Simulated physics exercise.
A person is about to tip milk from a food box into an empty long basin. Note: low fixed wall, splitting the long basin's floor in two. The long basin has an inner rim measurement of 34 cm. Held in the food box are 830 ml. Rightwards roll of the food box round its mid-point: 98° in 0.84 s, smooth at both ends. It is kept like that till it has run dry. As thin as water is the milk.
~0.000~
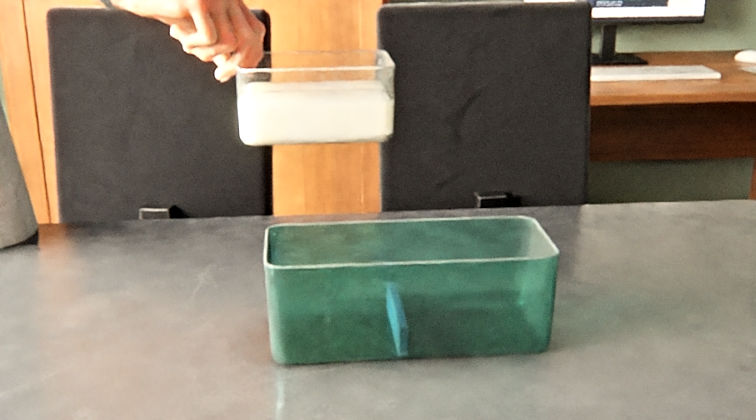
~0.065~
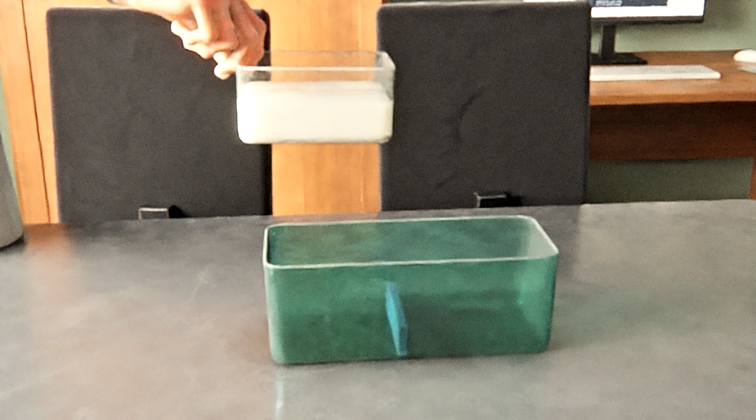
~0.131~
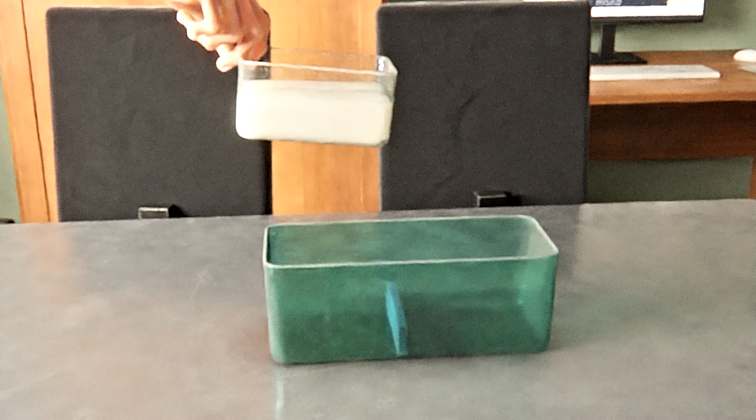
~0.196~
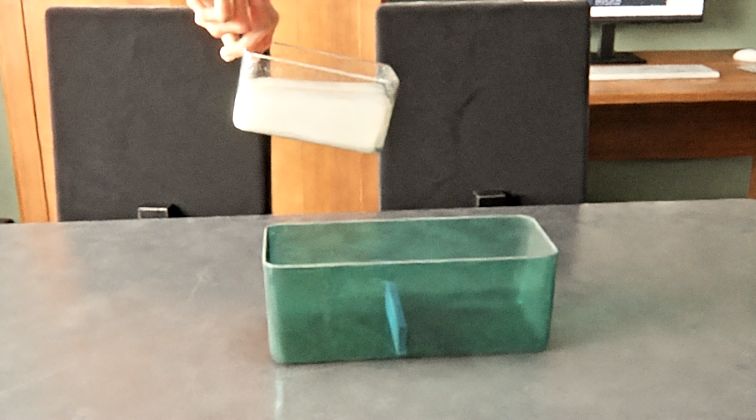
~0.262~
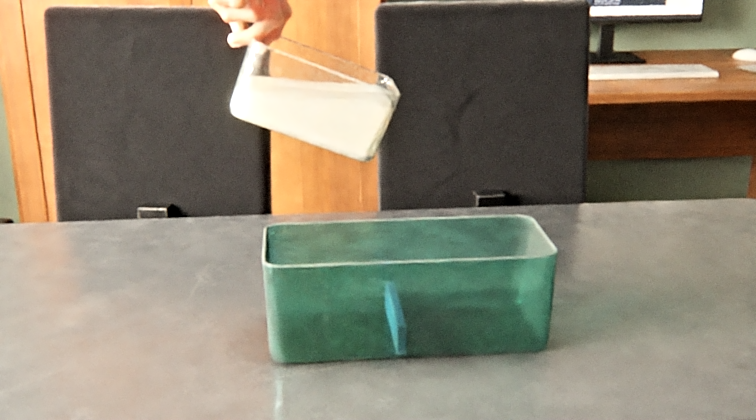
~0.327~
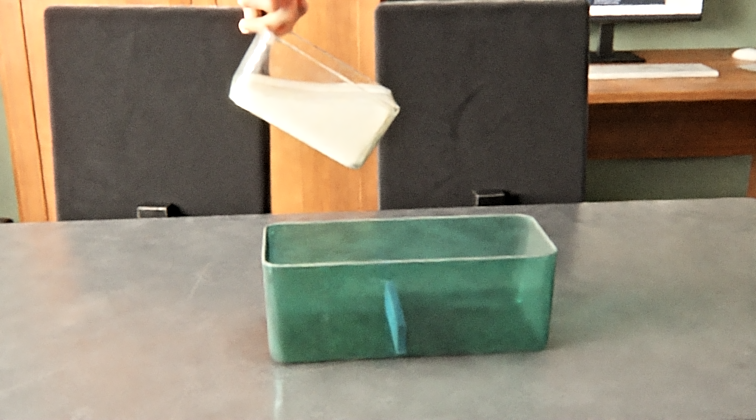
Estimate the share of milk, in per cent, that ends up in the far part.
About 79 per cent.
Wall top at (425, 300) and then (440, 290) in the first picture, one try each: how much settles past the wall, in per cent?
55 per cent first, 40 per cent second.
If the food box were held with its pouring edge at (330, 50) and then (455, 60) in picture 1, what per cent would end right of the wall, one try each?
I'd say 45 percent on the first go, 80 percent on the next.
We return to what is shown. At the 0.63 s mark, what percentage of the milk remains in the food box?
Close to 32 percent of the liquid remains at that time.
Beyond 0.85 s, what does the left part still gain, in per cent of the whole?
It comes to some 7 per cent.
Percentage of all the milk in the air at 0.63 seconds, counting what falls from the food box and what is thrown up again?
It comes to about 48 percent.
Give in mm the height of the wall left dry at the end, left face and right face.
Looks like roughly 32 mm on the left and roughly 12 mm on the right.
By 0.63 s the tilt is 84° and 32 per cent is still to pour, 0 is left of the wall and 20 right of it.
By 0.85 s the tilt is 98° and 13 per cent is still to pour, 9 is left of the wall and 65 right of it.
By 1.09 s the tilt is 98° and 3 per cent is still to pour, 12 is left of the wall and 75 right of it.
By 1.34 s the tilt is 98° and 1 per cent is still to pour, 14 is left of the wall and 79 right of it.
At rest 15 per cent lies left of the wall, 79 right of it and 6 outside.
